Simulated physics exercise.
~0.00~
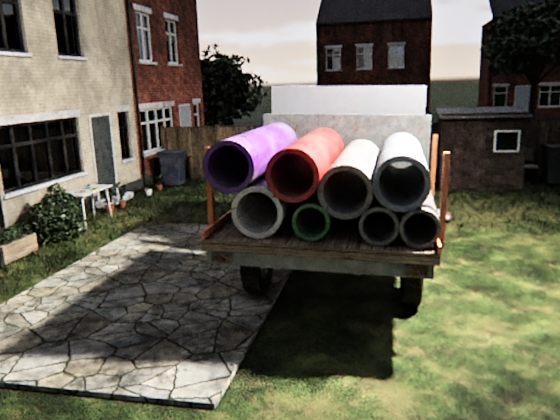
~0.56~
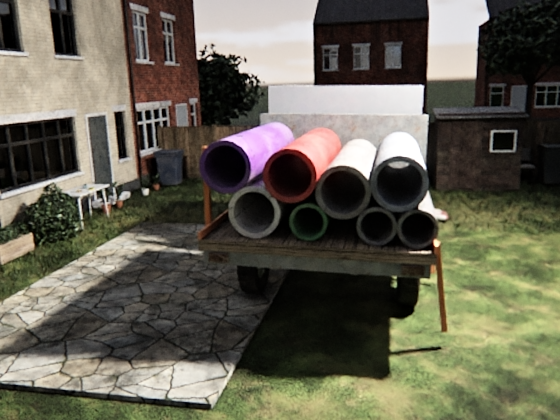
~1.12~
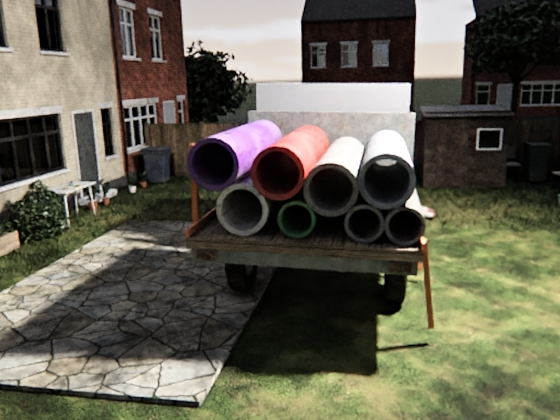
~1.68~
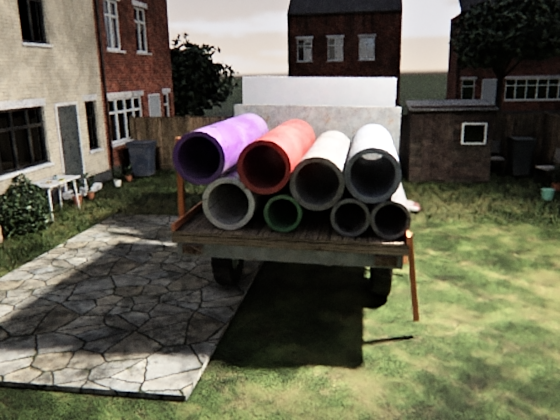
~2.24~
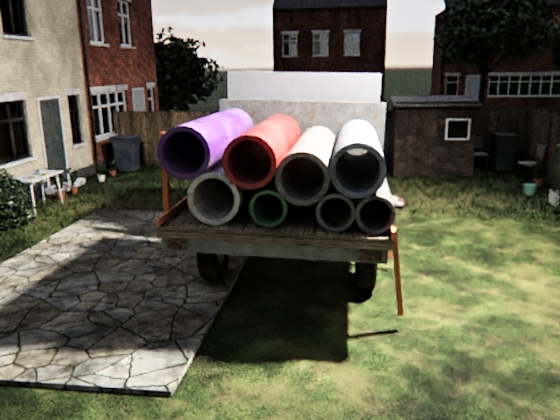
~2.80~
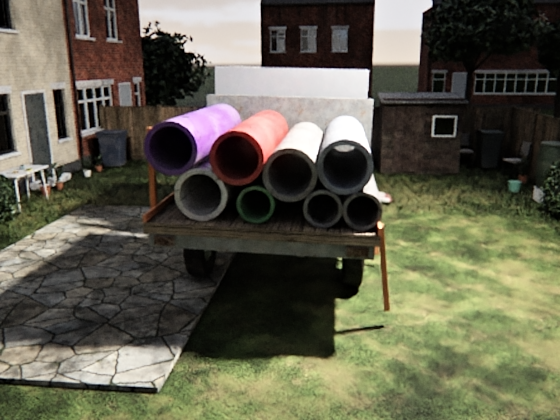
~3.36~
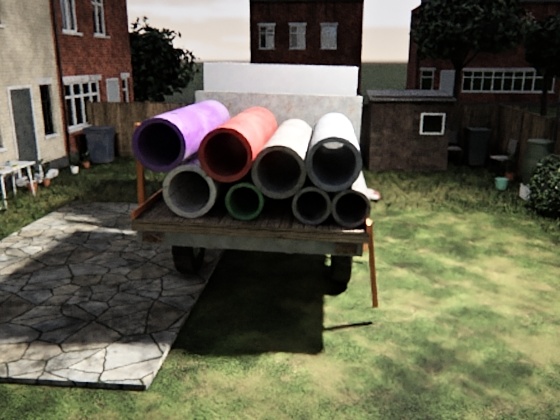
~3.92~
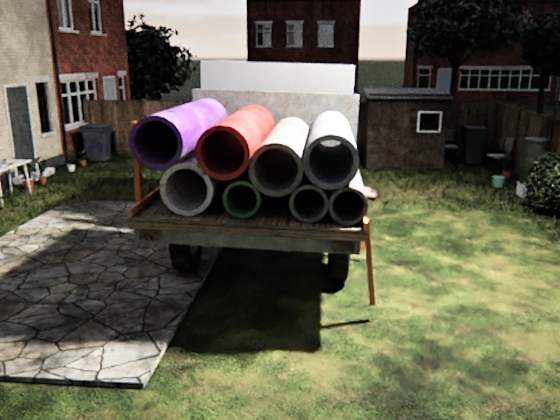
The wooden posts on the right edge of a flatbed loaded with eight stacked pipes, one purple, one red and one green, swing out and hang down. As the view drifts right across the garden, the pipes stay put, and all remain on the deck at the end.
